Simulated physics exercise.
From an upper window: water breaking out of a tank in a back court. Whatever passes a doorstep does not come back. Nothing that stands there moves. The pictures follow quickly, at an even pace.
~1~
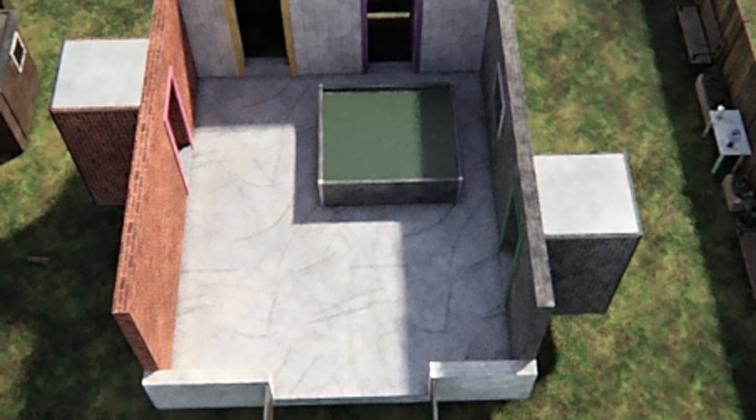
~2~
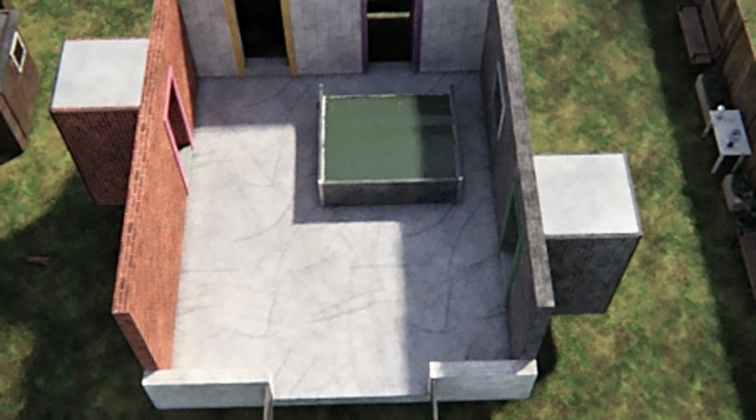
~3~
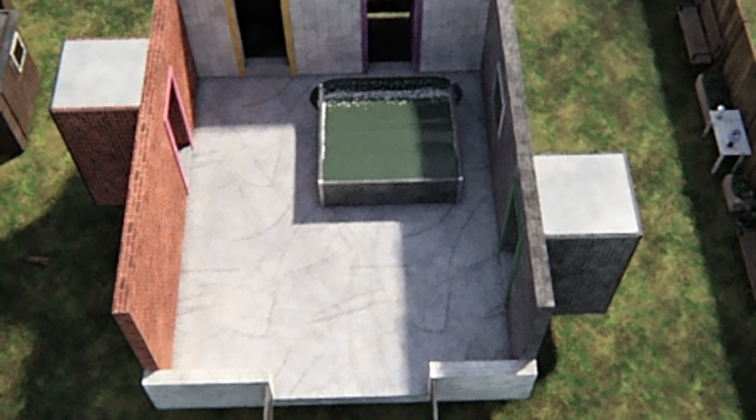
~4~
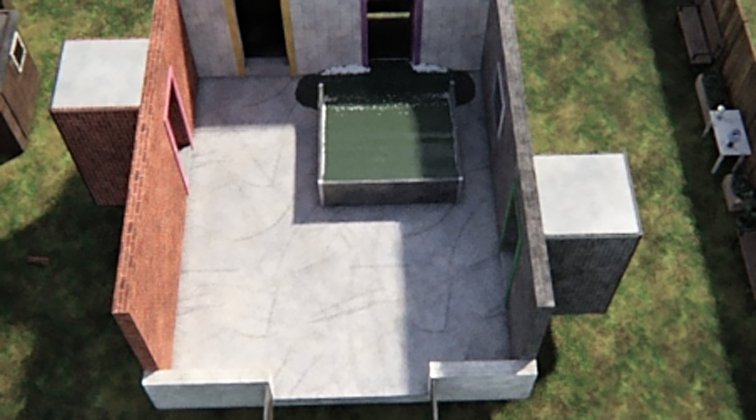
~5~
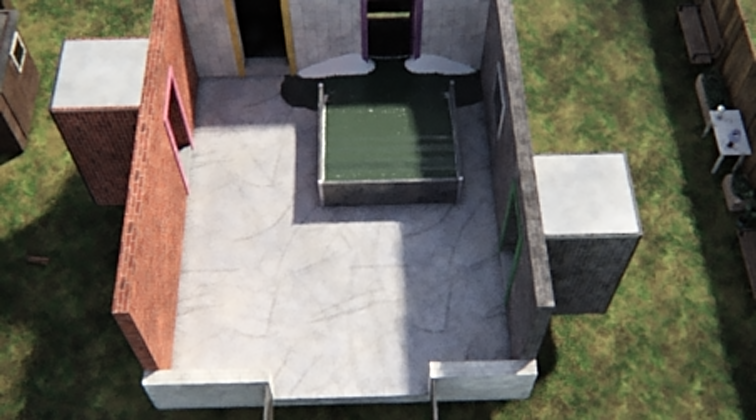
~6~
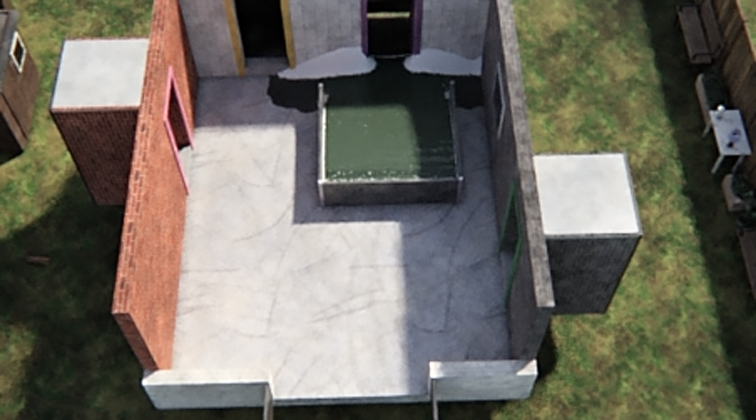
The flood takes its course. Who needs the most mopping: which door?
The purple doorway takes the most.
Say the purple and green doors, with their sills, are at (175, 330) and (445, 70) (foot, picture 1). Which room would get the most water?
I say the door marked green.
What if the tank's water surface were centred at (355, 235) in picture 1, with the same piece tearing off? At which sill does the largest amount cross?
The purple door.
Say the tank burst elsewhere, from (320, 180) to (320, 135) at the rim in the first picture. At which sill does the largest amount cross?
That is the one in pink.
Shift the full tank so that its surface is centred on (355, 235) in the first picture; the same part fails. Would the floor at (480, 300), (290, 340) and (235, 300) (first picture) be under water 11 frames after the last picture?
In that order: Dry, free of water, no water.
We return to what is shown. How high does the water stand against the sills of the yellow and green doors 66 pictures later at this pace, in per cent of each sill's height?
About 10 and 20 per cent.
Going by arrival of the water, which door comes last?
I say the green-painted one.
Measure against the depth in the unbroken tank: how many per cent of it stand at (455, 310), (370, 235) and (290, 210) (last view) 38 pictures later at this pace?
Roughly 4, 2 and 2 per cent, in turn.
A moment on, water covers 20 % of the floor; purple door a lot in, green door not reached, yellow door wet at the sill, nothing in, pink door not reached.
Next, water covers 30 % of the floor; purple door a lot in, green door not reached, yellow door wet at the sill, nothing in, pink door wet at the sill, nothing in.
Then, water covers 50 % of the floor; purple door a lot in, green door wet at the sill, nothing in, yellow door wet at the sill, nothing in, pink door wet at the sill, nothing in.
Later, water covers 90 % of the floor; purple door a lot in, green door wet at the sill, nothing in, yellow door wet at the sill, nothing in, pink door wet at the sill, nothing in.
In the end, water covers 95 % of the floor; purple door a lot in, green door wet at the sill, nothing in, yellow door wet at the sill, nothing in, pink door wet at the sill, nothing in; the purple door has let in the most.
